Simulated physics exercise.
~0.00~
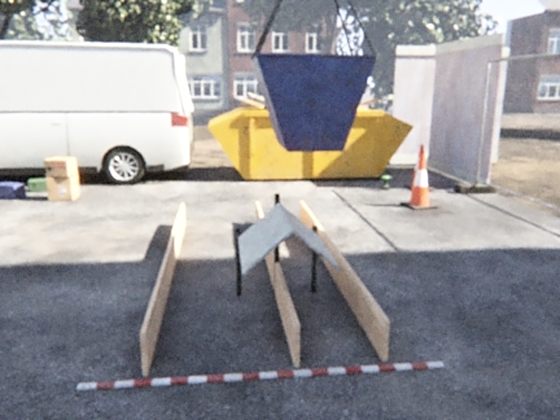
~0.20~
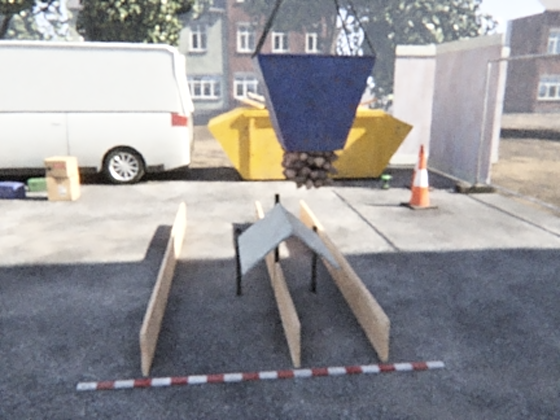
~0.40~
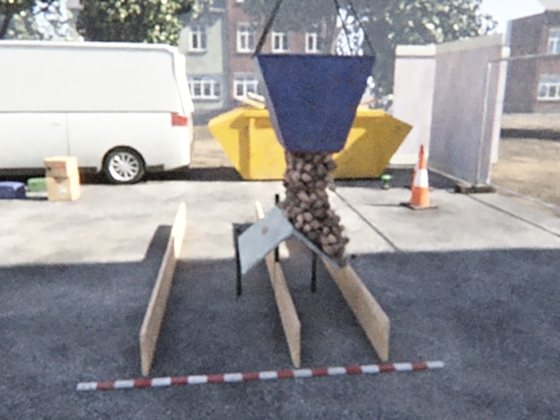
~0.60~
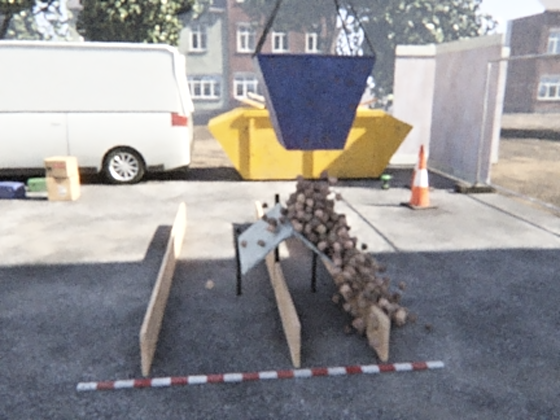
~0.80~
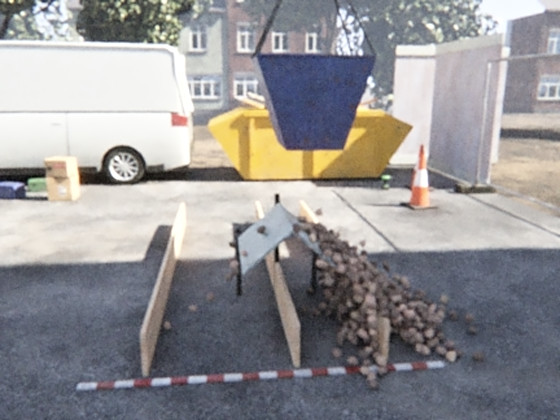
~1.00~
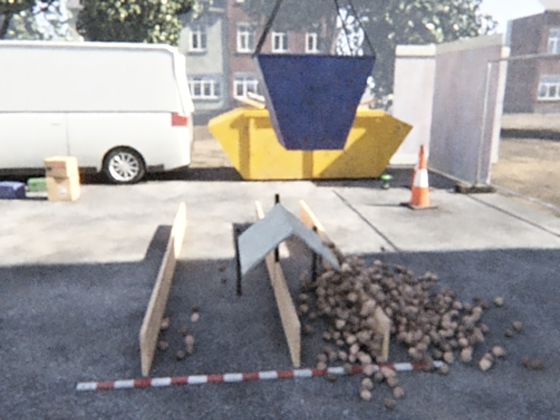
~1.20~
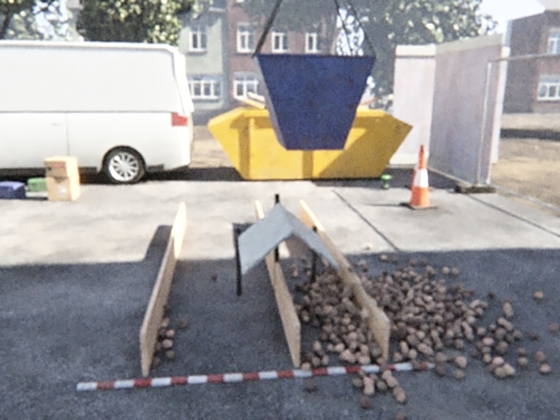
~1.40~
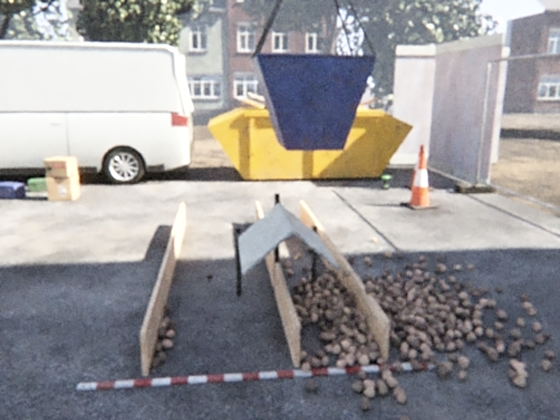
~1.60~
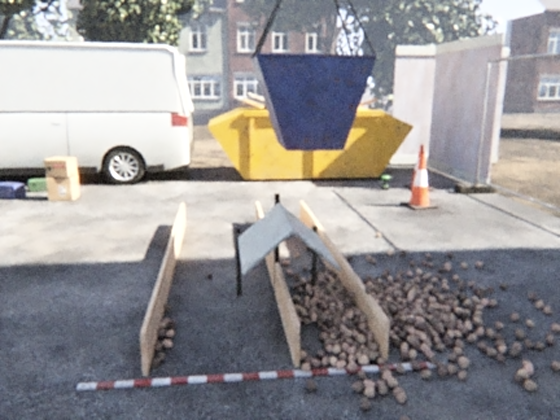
A hanging blue skip drops brown stones onto a steel roof, and most settle rightward.
